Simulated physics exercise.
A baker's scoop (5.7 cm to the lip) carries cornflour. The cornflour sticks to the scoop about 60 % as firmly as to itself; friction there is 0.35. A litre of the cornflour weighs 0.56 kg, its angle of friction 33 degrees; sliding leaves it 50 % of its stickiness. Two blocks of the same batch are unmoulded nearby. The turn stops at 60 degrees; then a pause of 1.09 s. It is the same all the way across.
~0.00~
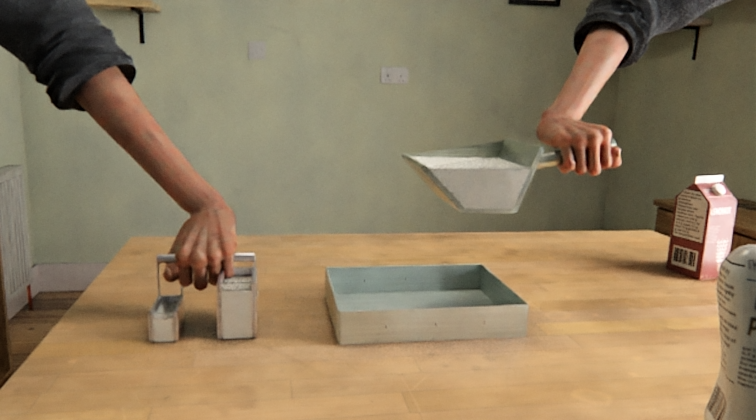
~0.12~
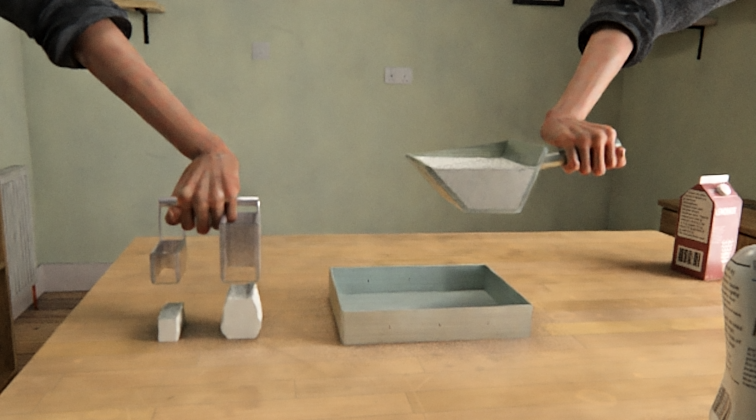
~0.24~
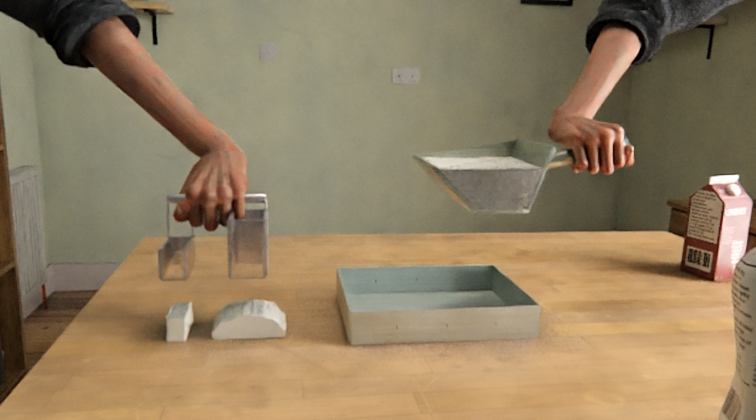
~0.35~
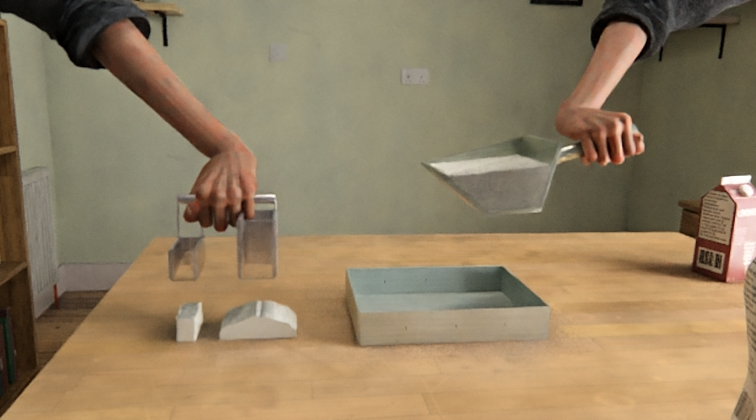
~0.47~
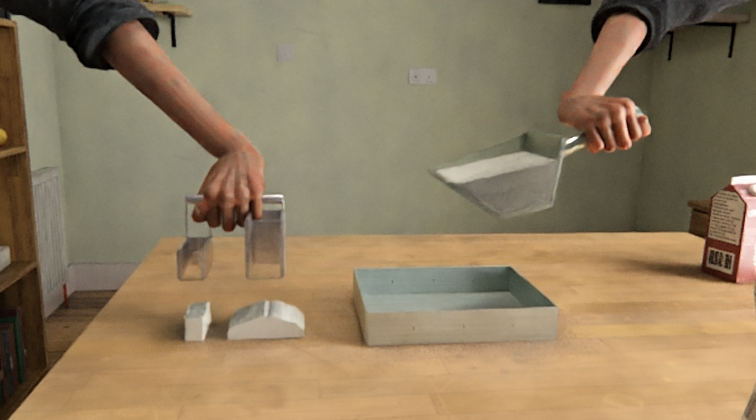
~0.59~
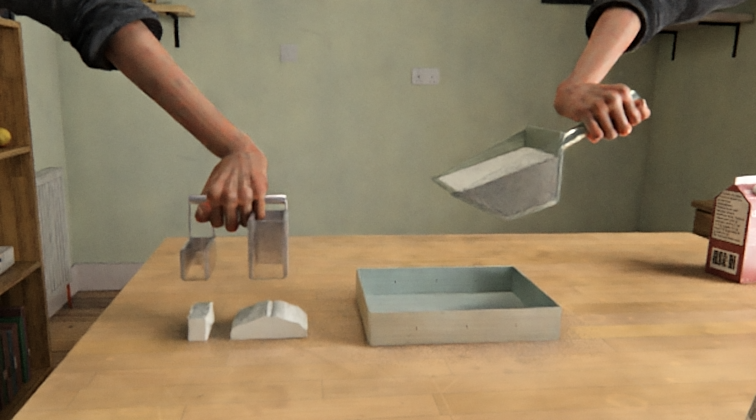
The clip opens with one hand holding a level scoop of white powder above an empty tray while another lifts paired moulds off two white blocks at left. The taller block slumps into a low mound as the small one keeps its shape, then the scoop gradually tilts down to the left.
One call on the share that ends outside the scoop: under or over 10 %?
Expect over 10 %.
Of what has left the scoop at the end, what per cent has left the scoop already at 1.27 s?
Some 0 per cent.
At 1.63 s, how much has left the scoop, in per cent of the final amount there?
Some 80 per cent.
After 0.90 s, the scoop is at 38 degrees and 0 % has left it.
After 1.27 s, the scoop is at 59 degrees and 0 % has left it.
After 1.63 s, the scoop is at 60 degrees and 39 % has left it.
After 2.00 s, the scoop is at 60 degrees and 47 % has left it.
After 2.40 s, at the end, the scoop is at 60 degrees and 48 % has left it.
